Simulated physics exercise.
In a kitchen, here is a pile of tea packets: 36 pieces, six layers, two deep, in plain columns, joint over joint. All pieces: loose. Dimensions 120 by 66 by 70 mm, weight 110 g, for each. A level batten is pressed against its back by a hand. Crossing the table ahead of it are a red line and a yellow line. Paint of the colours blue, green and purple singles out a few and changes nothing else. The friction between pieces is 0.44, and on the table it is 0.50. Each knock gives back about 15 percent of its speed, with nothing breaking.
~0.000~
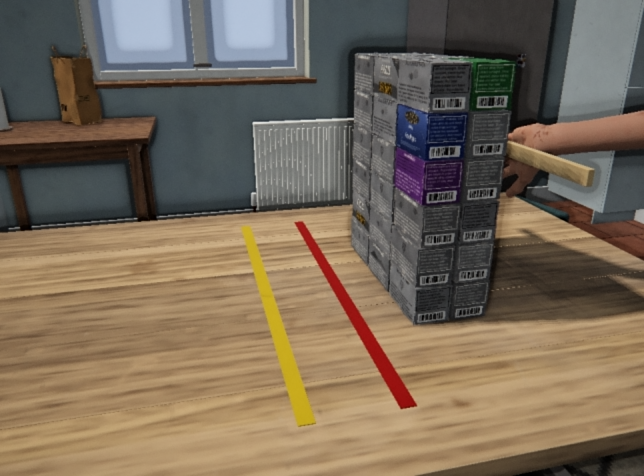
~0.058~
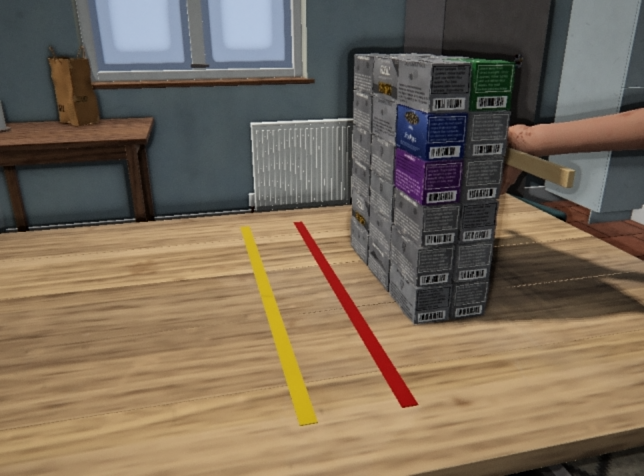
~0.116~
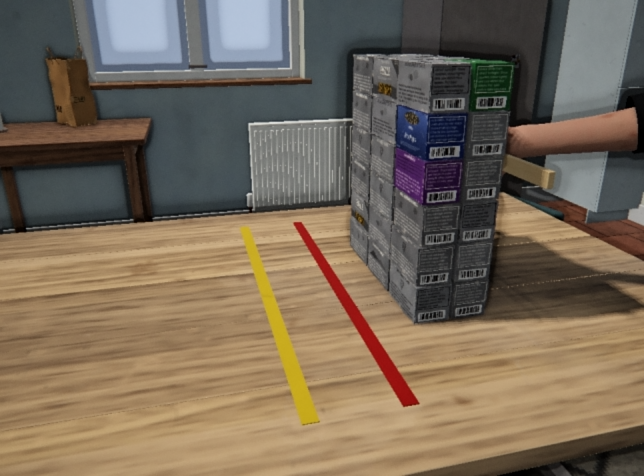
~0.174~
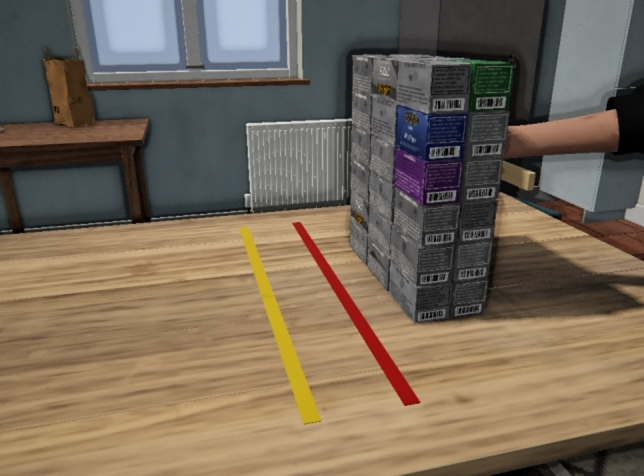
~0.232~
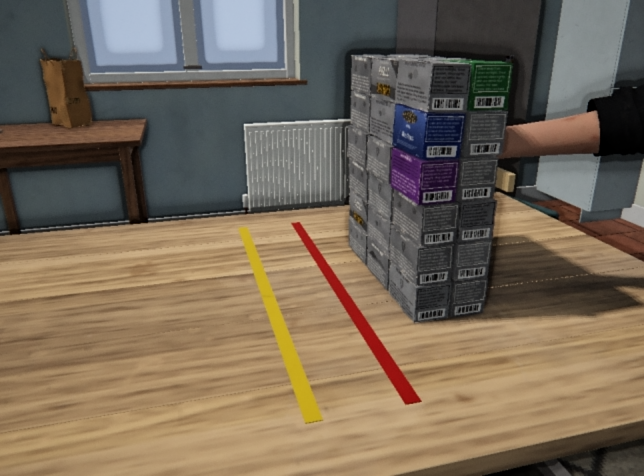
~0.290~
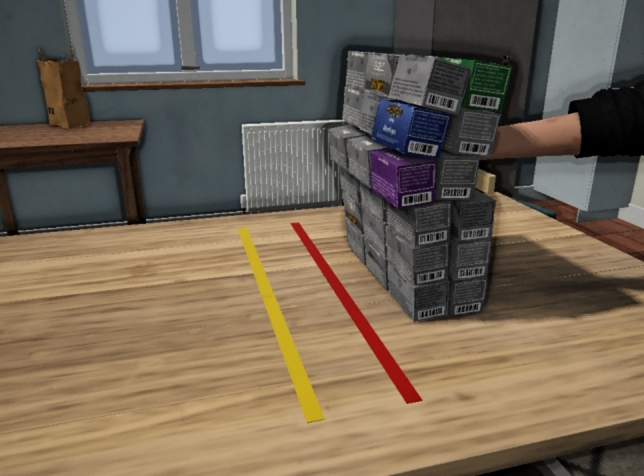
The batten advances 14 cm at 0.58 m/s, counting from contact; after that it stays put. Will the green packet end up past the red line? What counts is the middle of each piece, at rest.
It never reaches the line.
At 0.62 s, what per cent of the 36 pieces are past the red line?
By then 45 %.
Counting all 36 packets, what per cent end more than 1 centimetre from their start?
80 percent of them have shifted.
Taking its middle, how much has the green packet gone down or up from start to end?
35 centimetres lower, roughly.
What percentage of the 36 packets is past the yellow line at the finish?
25 per cent.
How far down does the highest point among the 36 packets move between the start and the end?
It sits roughly 14 centimetres lower.
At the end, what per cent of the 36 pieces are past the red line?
Roughly 45 percent.
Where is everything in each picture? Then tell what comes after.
In the first frame (we follow the side turned to the camera; the camera moves round a little), batten (591, 178) 13 cm from the stack; red line, near end, (370, 341); yellow line, near end, (285, 353); green packet (495, 87); blue packet (447, 137); purple packet (443, 183); no piece has moved.
In the second frame, batten (571, 179) 9 cm from the stack; green packet (494, 87).
In the third frame, batten (551, 181) 6 cm from the stack; green packet (494, 87).
In the fourth frame, batten (532, 182) 27 mm from the stack; green packet (493, 88).
In the fifth frame, batten (512, 183) 7 mm in; green packet (492, 87); 6 stirred so far.
In the sixth frame, batten (492, 185) 41 mm in; red line, near end, (373, 339); yellow line, near end, (290, 352); green packet (489, 87) tipped 9°; blue packet (427, 134) tipped 13°; purple packet (417, 186) tipped 4°; steepest lean 14°, the packet at (447, 87); 27 stirred so far.
Around 0.44 s, 5 of the 36 packets past the red line; green packet tipped 46°, 54 mm lower; purple packet tipped 34°, 38 mm lower.
Around 0.62 s, 16 of the 36 packets past the red line; green packet upside down; purple packet on its side.
Finally (2.2 s), 16 of the 36 packets past the red line; green packet on its side; blue packet on its side; purple packet on its side. Seen by the last camera, middles, green packet near (616, 266), blue packet near (91, 392).
